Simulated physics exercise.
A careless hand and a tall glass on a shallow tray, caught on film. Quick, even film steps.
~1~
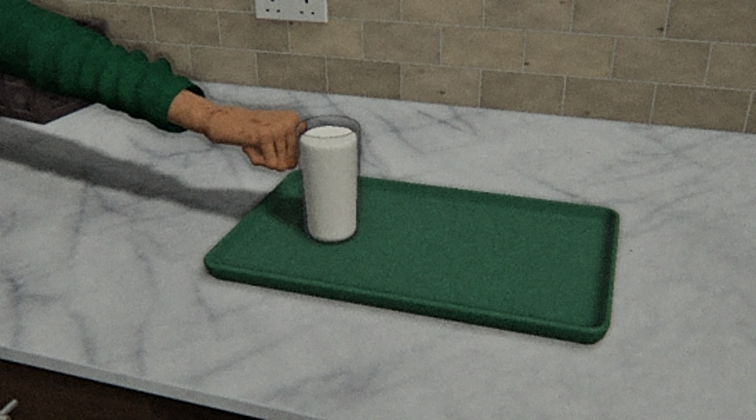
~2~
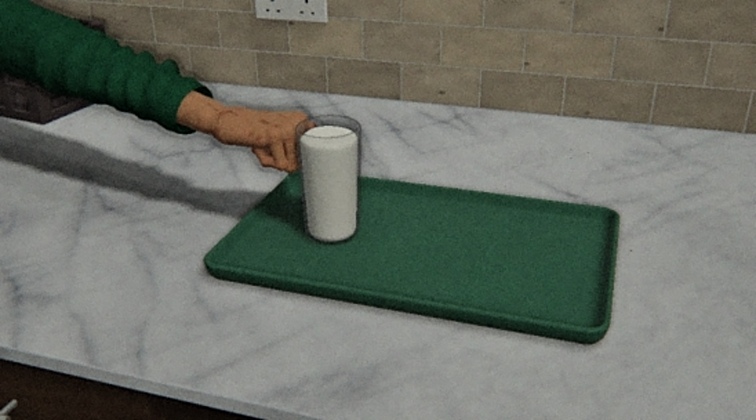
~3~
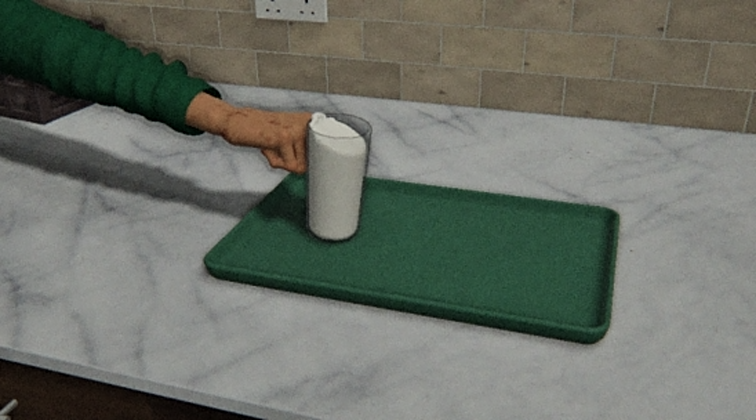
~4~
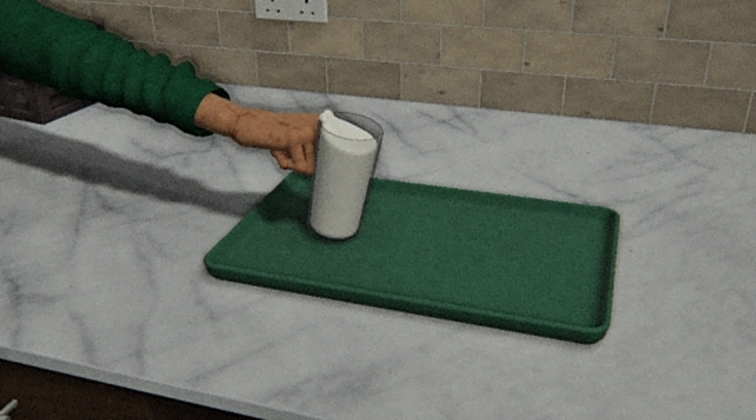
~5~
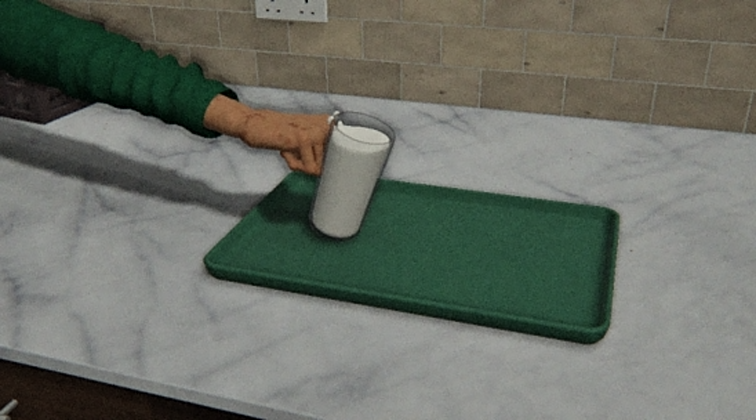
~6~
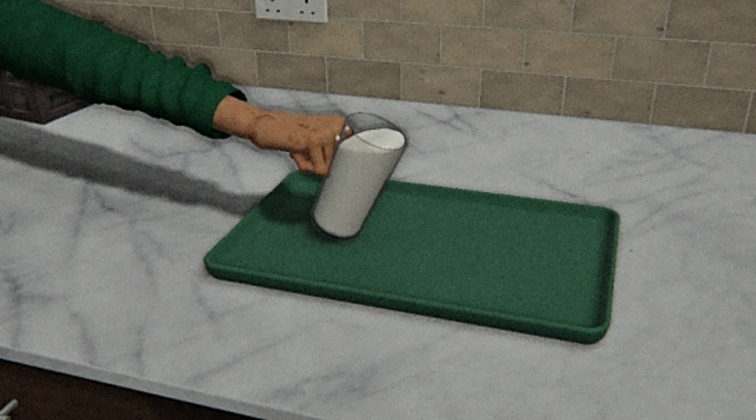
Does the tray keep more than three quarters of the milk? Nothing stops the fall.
No, remaining: Under three quarters.
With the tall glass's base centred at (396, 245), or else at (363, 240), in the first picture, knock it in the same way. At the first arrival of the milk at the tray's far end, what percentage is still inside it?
I'd say about 75 per cent the first time, and about 65 per cent the second.
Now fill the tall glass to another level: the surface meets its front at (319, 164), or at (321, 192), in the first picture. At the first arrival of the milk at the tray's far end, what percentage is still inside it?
65 % and 60 %.
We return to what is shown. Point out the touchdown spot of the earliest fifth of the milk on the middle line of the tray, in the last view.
I'd point to somewhere close to pixel (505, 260).
A moment on, the tall glass lies on its side and 96 per cent is in the glass, 3 on the tray and 1 above or beyond its rim.
Next, the tall glass lies on its side and 61 per cent is in the glass, 34 on the tray and 4 above or beyond its rim.
Then the tall glass lies on its side and 38 per cent is in the glass, 38 on the tray and 24 above or beyond its rim.
Later the tall glass lies on its side and 22 per cent is in the glass, 42 on the tray and 36 above or beyond its rim.
In the end 64 per cent is held by tray and glass, 36 is off the tray.
